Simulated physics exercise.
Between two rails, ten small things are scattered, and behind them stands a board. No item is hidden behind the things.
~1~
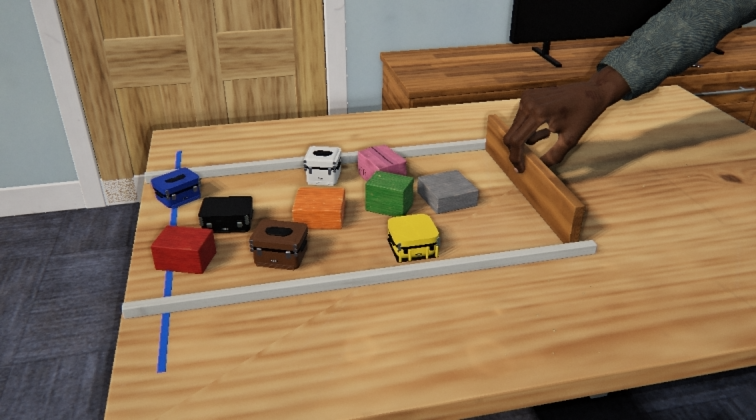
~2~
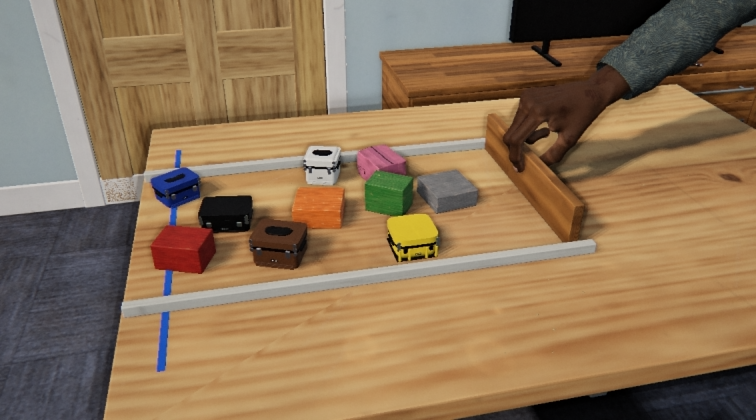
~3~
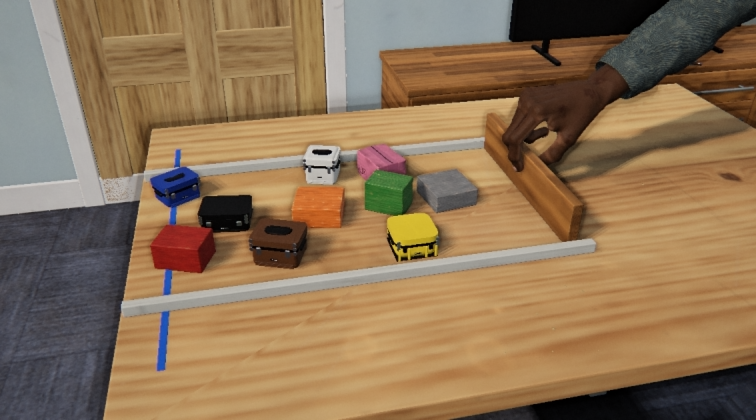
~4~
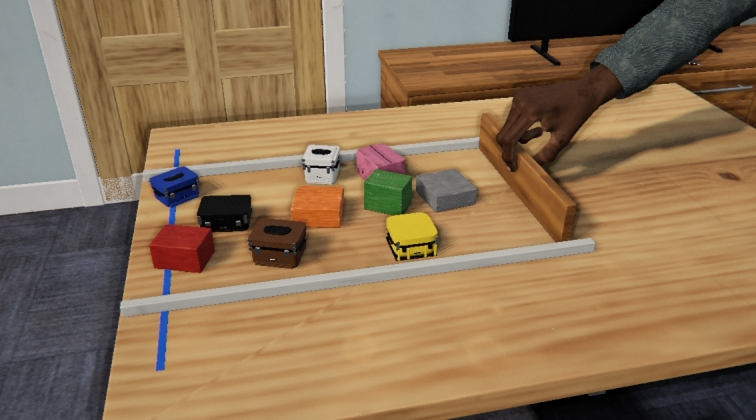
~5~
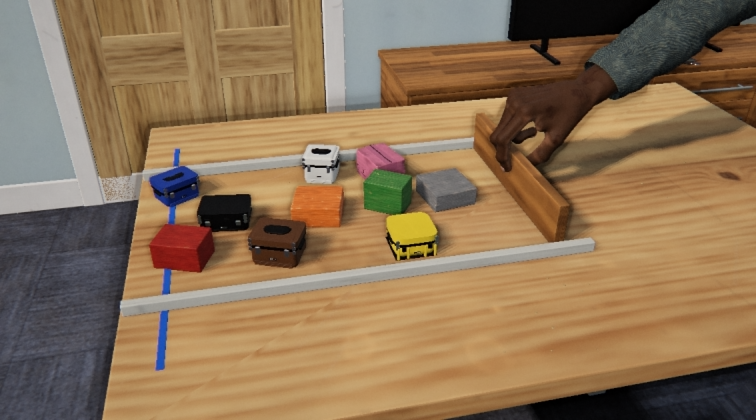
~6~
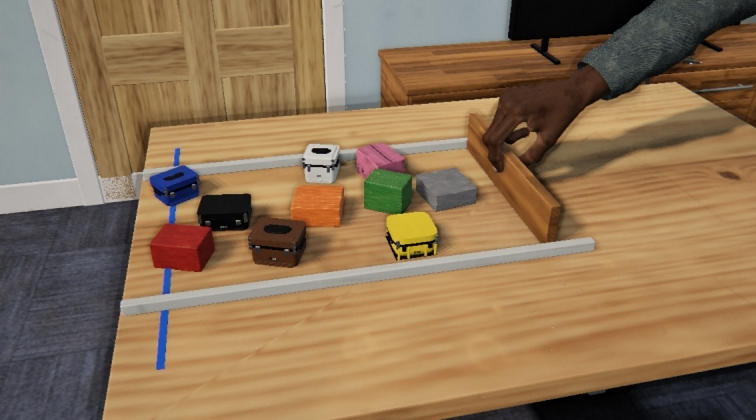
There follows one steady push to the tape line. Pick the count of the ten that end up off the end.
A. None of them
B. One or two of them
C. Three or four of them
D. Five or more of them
Option D: Five or more of them.
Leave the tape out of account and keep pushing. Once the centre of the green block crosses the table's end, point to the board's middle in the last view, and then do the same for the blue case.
The middle is at (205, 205) when it's the green block, and at (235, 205) when it's the blue case.
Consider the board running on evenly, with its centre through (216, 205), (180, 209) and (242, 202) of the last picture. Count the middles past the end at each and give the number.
4, 7, 3.
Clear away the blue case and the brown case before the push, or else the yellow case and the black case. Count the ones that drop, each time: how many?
Falls come to 5 the first time and 5 the other time.
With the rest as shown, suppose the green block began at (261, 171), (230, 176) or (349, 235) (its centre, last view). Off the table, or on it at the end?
Try by try, it drops away, then drops away, then drops away.
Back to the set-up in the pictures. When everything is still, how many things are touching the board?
It's touching 3 at the end.
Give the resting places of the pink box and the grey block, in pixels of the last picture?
The pink box stops around (154, 188); the grey block around (145, 222).
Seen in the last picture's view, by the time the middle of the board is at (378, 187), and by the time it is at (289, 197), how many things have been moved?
First position 7; second position 9.
Early on, none off yet; blue case at rest near (176, 187); red block at rest near (183, 247); black case at rest near (226, 214).
A while later, none off yet; blue case at rest near (176, 187); red block at rest near (181, 248); black case travelled about its own width near (150, 227).
Further along, one off so far; blue case travelled about its own width near (131, 190); red block leaning well over near (101, 275); black case in the air.
Finally, the number that fall off is five or more; lost, green block, white case, orange block, brown case, black case, red block and blue case.
